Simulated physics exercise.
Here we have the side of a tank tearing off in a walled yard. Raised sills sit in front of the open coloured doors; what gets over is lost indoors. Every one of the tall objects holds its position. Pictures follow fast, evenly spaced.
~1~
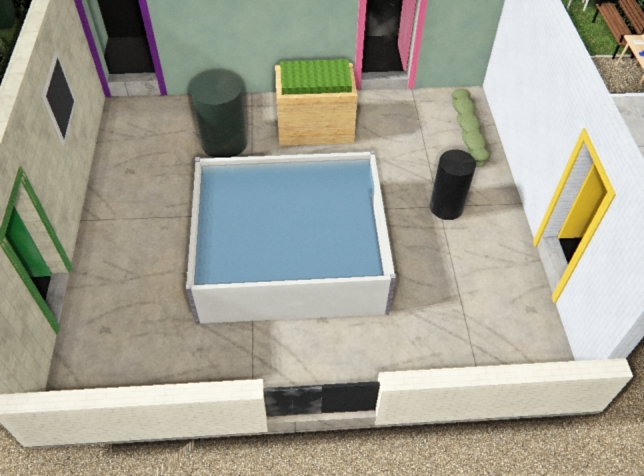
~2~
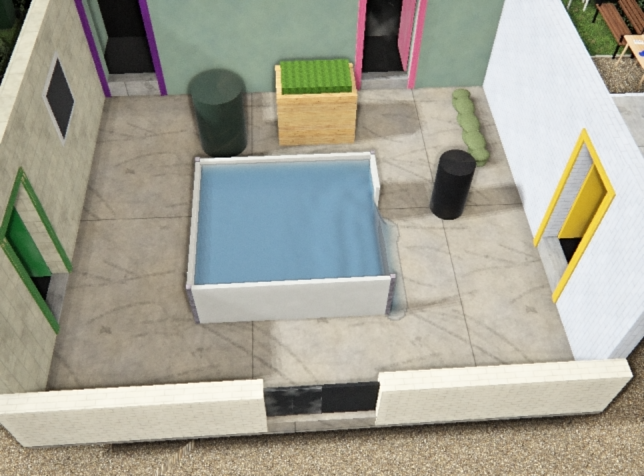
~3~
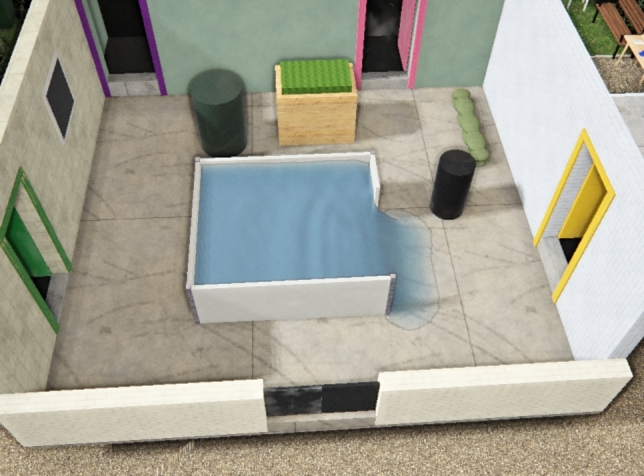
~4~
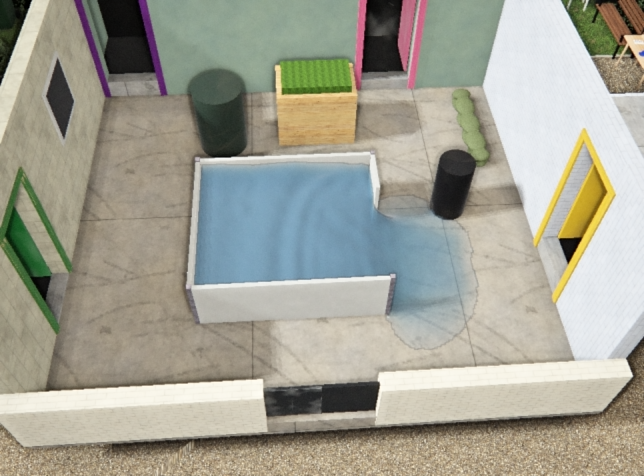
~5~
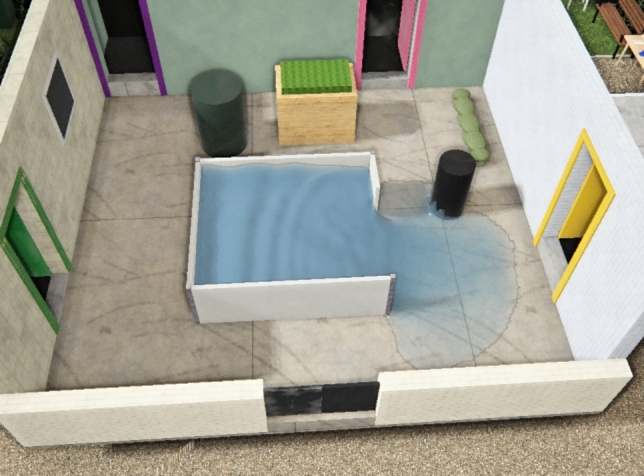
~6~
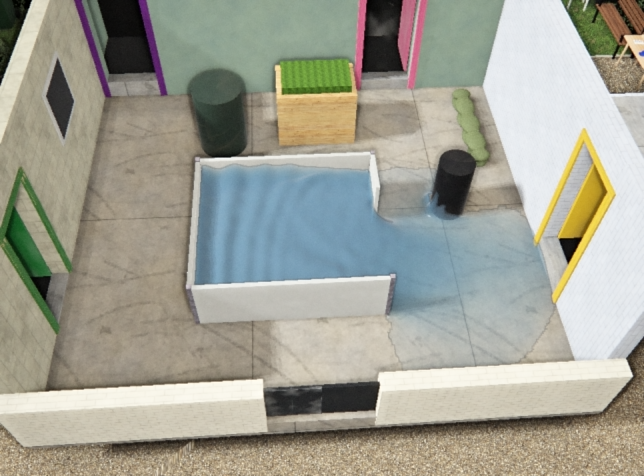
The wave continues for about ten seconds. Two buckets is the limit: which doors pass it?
Result: The pink door lets in little enough there; the green door lets too much in there; the yellow door lets too much in there; the purple door lets in little enough there.
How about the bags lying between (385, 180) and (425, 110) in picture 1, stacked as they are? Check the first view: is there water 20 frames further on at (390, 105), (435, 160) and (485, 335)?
Results in turn: Reached, then reached, then reached.
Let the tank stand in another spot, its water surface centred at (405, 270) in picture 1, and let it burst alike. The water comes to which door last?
The one you want is the door marked purple.
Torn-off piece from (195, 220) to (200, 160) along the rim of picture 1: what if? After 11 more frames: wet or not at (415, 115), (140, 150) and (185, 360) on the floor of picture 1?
Spot one ends up untouched by the spill, spot two deluged, spot three untouched by the spill.
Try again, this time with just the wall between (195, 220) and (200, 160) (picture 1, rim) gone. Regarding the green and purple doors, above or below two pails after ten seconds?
Result: Green gets flooded, purple gets flooded.
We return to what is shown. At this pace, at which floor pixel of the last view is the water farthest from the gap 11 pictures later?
Look around (482, 87).
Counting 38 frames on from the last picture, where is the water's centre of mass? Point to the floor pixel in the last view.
It's close to (367, 246).
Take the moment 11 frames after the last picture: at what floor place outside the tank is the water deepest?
Around (559, 316).
A moment on, water covers 25 % of the floor; the pink door not reached, the green door not reached, the yellow door over two buckets in, the purple door not reached.
Next, water covers 35 % of the floor; the pink door not reached, the green door not reached, the yellow door far over two buckets in, the purple door not reached.
Then, water covers 50 % of the floor; the pink door wet at the sill, nothing in, the green door not reached, the yellow door far over two buckets in, the purple door not reached.
Later, water covers 85 % of the floor; the pink door wet at the sill, nothing in, the green door over two buckets in, the yellow door far over two buckets in, the purple door wet at the sill, nothing in.
In the end, water covers 100 % of the floor; the pink door wet at the sill, nothing in, the green door over two buckets in, the yellow door far over two buckets in, the purple door wet at the sill, nothing in.
